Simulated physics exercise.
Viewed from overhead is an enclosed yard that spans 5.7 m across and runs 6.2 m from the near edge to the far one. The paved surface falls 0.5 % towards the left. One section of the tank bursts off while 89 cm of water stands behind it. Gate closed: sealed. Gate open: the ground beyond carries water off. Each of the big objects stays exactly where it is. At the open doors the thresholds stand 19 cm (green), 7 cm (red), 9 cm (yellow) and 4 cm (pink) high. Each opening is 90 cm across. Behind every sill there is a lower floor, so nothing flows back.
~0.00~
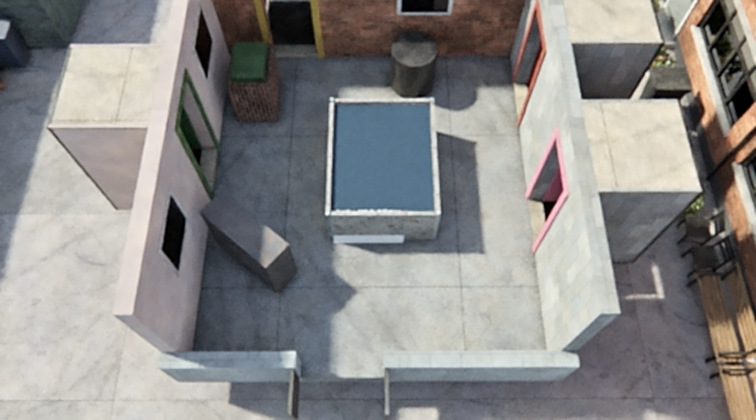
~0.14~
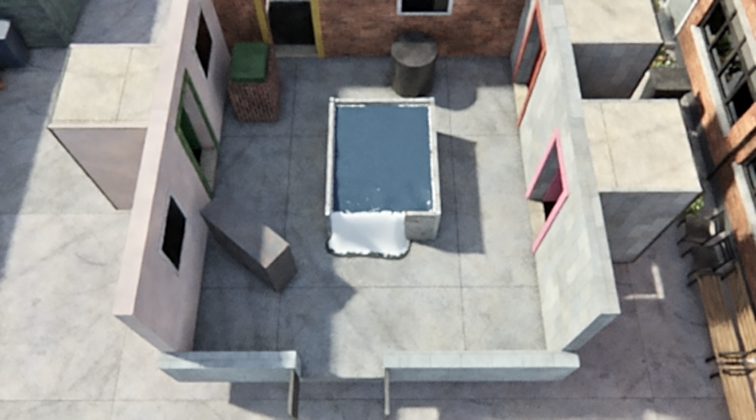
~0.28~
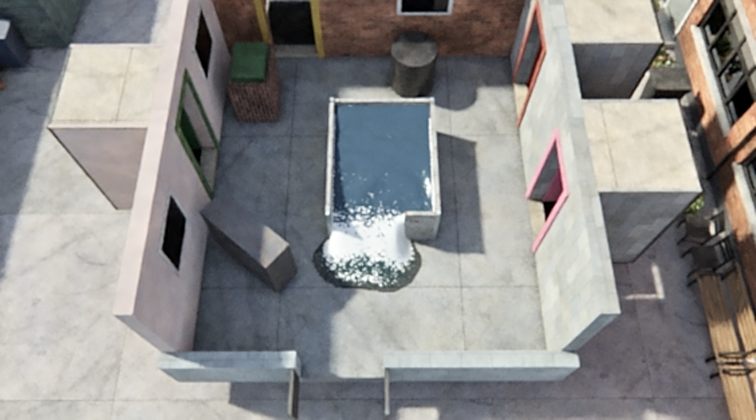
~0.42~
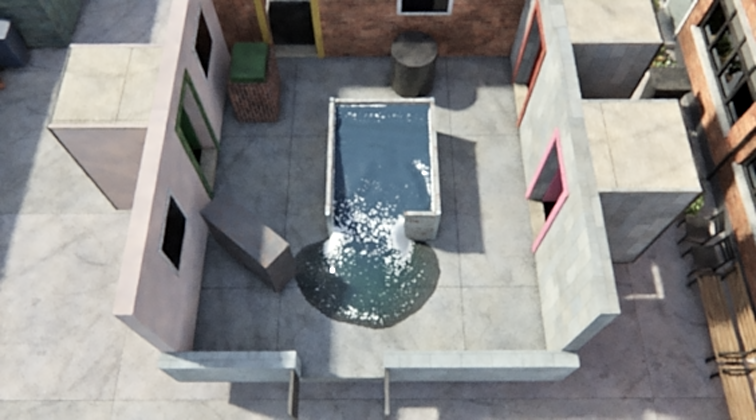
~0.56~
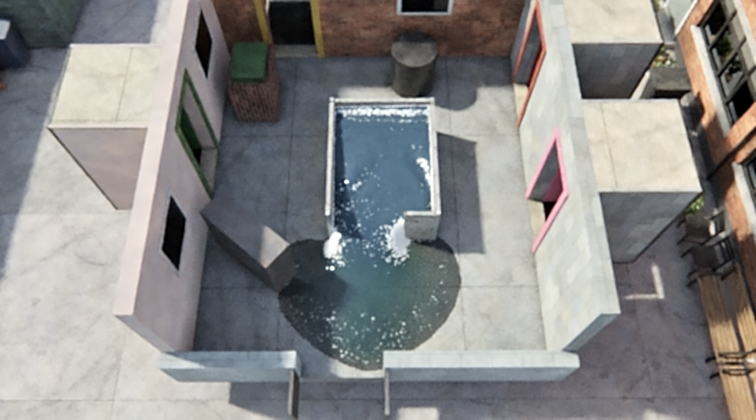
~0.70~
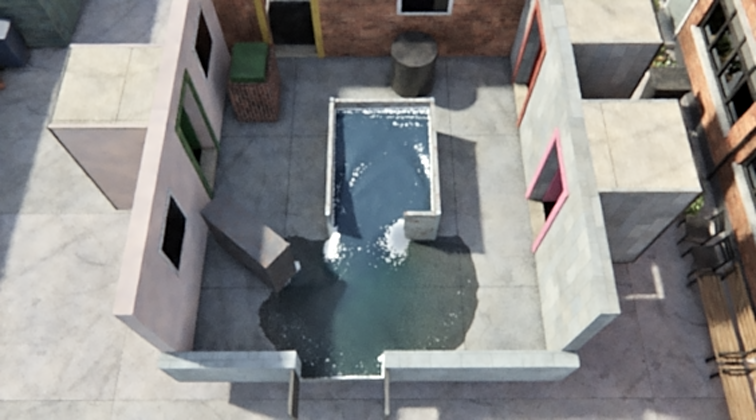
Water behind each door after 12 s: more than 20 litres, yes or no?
Green door: No; red door: No; yellow door: No; pink door: No.
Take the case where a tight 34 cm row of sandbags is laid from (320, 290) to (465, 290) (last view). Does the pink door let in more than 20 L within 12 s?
Limit check - pink: Fail, exceeded.
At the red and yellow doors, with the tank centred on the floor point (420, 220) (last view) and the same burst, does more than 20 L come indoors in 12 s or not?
Red gets more than that, yellow gets no more than that.
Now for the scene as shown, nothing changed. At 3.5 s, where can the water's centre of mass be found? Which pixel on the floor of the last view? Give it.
Its balance point lies near (373, 246).
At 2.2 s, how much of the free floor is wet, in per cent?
Around 35 per cent.
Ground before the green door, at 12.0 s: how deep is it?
About 6.5 cm.
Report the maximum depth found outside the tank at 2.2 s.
40 cm or so.
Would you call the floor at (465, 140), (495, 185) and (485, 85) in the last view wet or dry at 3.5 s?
First spot submerged, second submerged, third not yet wet.
After 1.4 s water covers 25 % of the floor and is deepest (44 cm) near (363, 246); green door not reached, red door not reached, yellow door not reached, pink door not reached.
After 2.2 s water covers 35 % of the floor and is deepest (40 cm) near (203, 362); green door not reached, red door not reached, yellow door not reached, pink door not reached.
After 3.5 s water covers 60 % of the floor and is deepest (28 cm) near (205, 257); green door 4 cm at the sill, 0 L in, red door not reached, yellow door not reached, pink door 6 cm at the sill, 1 L in.
After 7.0 s water covers 95 % of the floor and is deepest (15 cm) near (245, 276); green door 2 cm at the sill, 0 L in, red door 7 cm at the sill, 0 L in, yellow door 3 cm at the sill, 0 L in, pink door 4 cm at the sill, 4 L in.
After 12.0 s water covers 100 % of the floor and is deepest (10 cm) near (246, 79); green door 6 cm at the sill, 0 L in, red door 5 cm at the sill, 3 L in, yellow door 7 cm at the sill, 0 L in, pink door 4 cm at the sill, 5 L in.
